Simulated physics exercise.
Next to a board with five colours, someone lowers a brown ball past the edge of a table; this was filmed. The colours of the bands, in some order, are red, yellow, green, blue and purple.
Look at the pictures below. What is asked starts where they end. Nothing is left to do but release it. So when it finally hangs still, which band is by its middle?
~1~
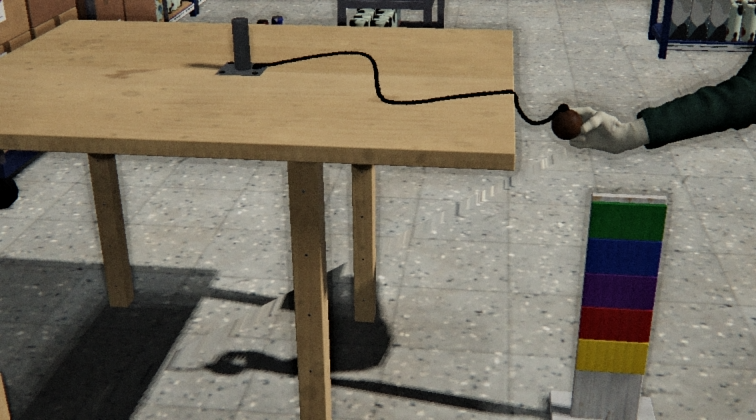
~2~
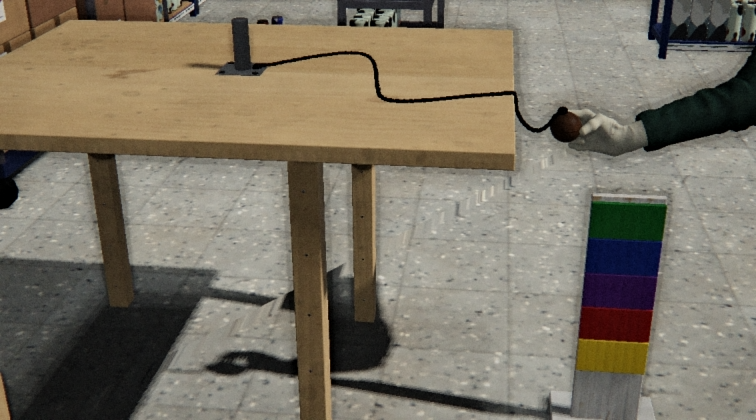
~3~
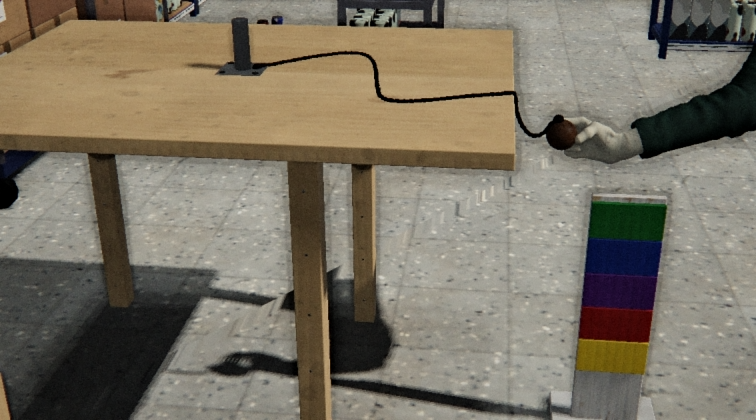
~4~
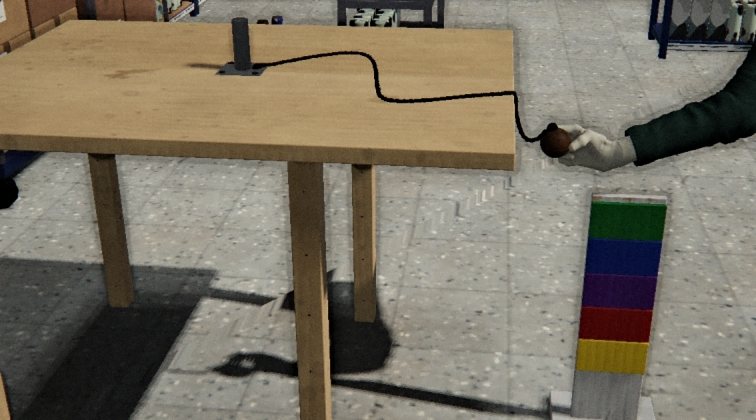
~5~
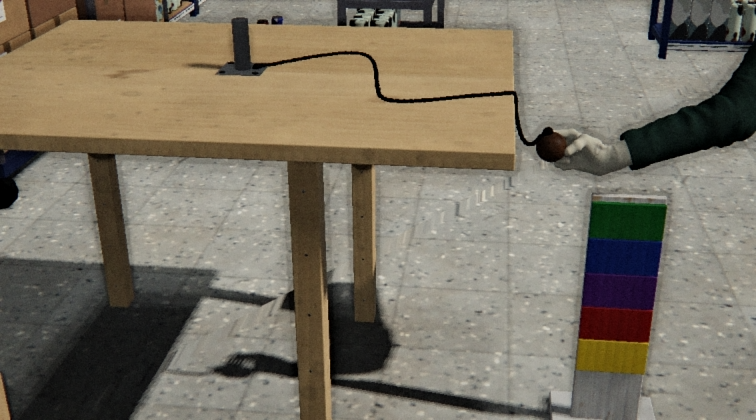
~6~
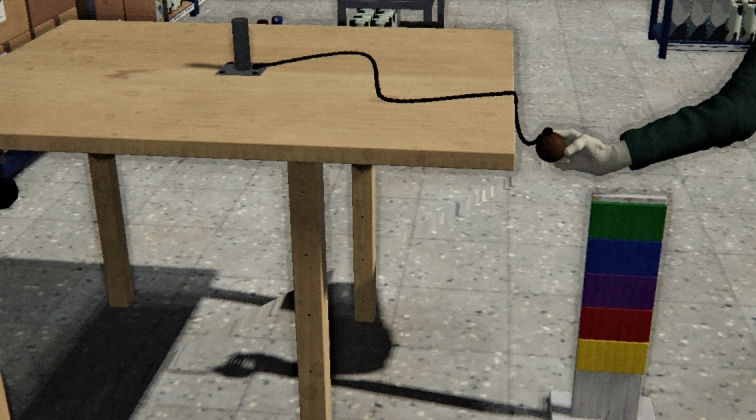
At red.
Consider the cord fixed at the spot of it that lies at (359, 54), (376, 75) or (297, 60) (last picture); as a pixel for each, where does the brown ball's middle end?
In order of the tries: About (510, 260), then (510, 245), then (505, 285).
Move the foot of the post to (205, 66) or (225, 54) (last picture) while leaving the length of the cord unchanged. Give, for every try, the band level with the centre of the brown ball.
Purple; purple.
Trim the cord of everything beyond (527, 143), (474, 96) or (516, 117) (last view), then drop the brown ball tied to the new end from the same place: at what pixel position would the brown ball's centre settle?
Taking them in turn, it's about (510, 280), then about (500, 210), and finally about (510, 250).
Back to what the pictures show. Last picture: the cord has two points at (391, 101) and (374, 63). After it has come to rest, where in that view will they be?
First one: (512, 111); second one: (417, 73).
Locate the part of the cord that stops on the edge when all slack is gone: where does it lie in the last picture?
The spot located at (378, 91) in the last picture.
A little later, ball near (473, 281); level with red.
Next, ball near (521, 298); level with red.
When it is over, ball near (499, 296); level with red. The cord holds its middle at red.
